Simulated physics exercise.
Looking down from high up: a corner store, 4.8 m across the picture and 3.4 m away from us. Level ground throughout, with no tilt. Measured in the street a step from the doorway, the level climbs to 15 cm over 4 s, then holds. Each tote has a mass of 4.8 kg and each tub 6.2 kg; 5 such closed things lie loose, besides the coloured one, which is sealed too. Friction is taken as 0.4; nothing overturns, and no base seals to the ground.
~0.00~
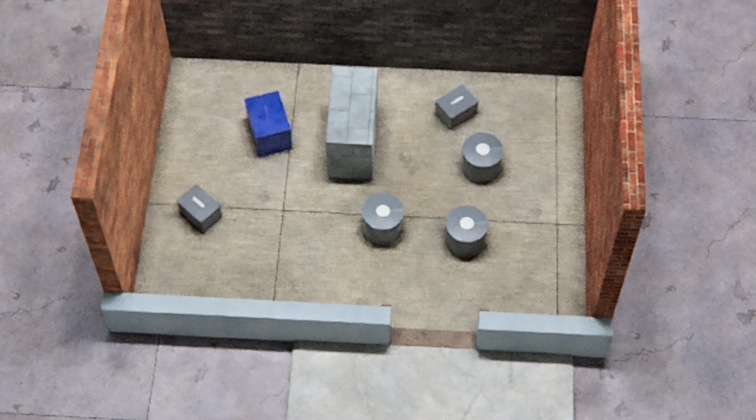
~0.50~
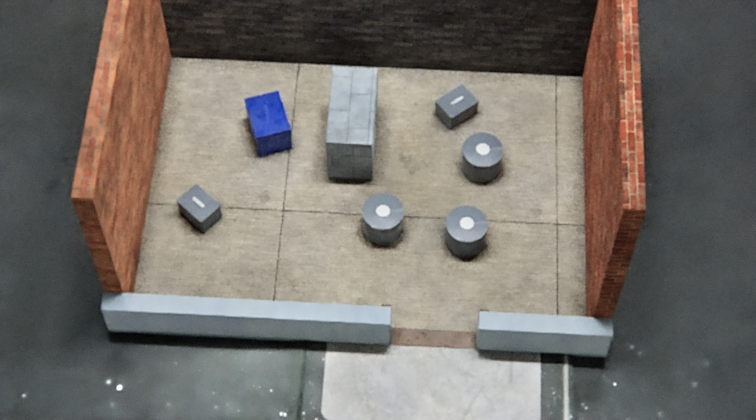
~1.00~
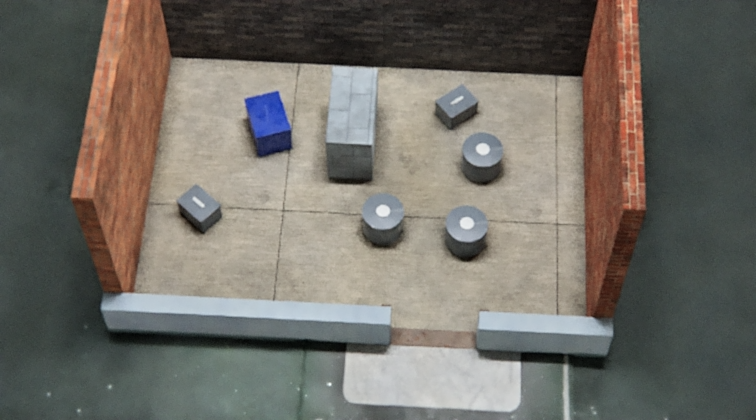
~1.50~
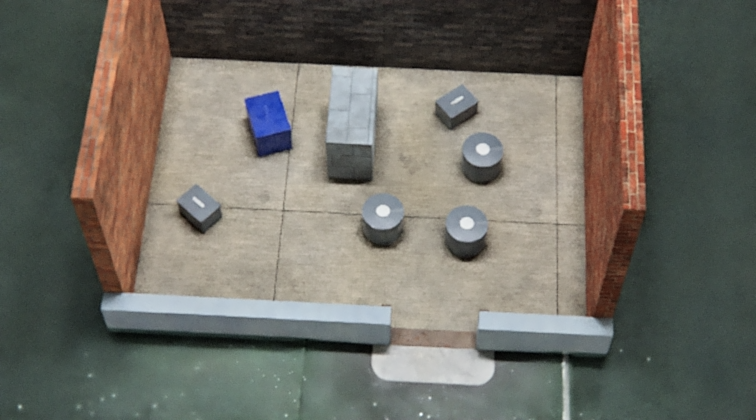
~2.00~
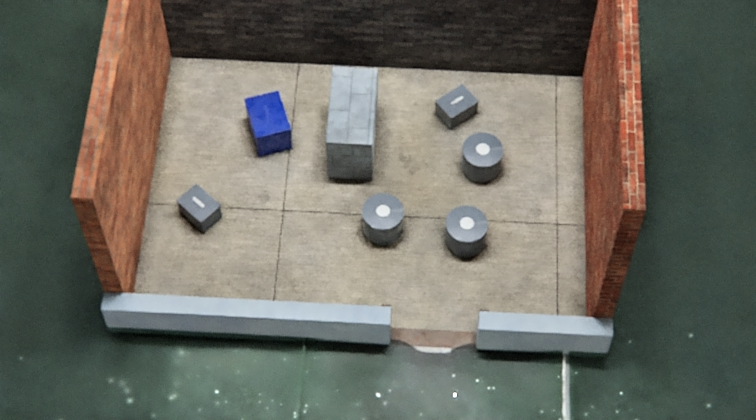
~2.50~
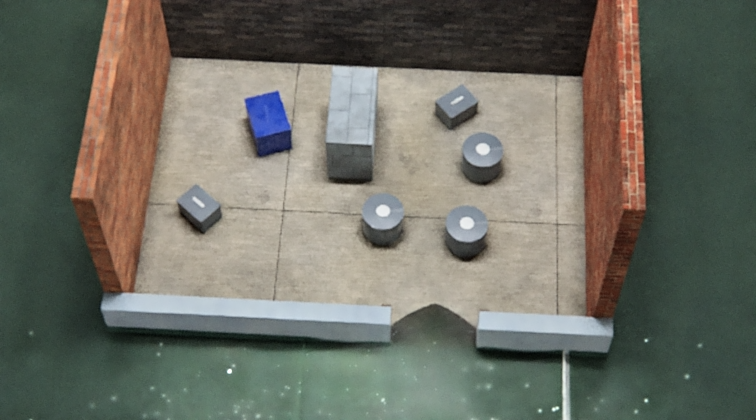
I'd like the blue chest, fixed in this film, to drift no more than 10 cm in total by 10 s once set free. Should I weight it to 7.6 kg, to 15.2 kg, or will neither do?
7.6 kg is plenty.
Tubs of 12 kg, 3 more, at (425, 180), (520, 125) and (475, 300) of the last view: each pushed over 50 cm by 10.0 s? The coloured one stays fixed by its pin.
In that order: Within it, within it, within it.
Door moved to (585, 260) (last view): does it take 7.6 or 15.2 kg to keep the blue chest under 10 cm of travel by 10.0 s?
In that setup the first mass works.
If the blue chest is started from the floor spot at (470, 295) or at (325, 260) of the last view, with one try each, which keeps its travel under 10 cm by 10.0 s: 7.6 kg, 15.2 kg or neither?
In that order: Neither holds; either load holds.
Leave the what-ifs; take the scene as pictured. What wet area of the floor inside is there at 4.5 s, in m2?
Near 4.0 m2 in all.
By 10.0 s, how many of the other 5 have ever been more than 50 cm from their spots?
2 of them.
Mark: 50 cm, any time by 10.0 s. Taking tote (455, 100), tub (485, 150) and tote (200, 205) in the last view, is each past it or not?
Well, that's below half a metre, below half a metre, and below half a metre.
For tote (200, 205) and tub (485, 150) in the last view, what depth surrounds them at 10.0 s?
Around 1 cm and 6 cm.
After 3.5 s the blue chest would be 0 cm from its start with 7.6 kg and 0 cm from its start with 15.2 kg; 0 cm of water round it then.
After 4.5 s the blue chest would be 0 cm from its start with 7.6 kg and 0 cm from its start with 15.2 kg; 0 cm of water round it then.
After 7.0 s the blue chest would be 0 cm from its start with 7.6 kg and 0 cm from its start with 15.2 kg; 0 cm of water round it then.
After 10.0 s the blue chest would be 0 cm from its start with 7.6 kg and 0 cm from its start with 15.2 kg; 3 cm of water round it then.
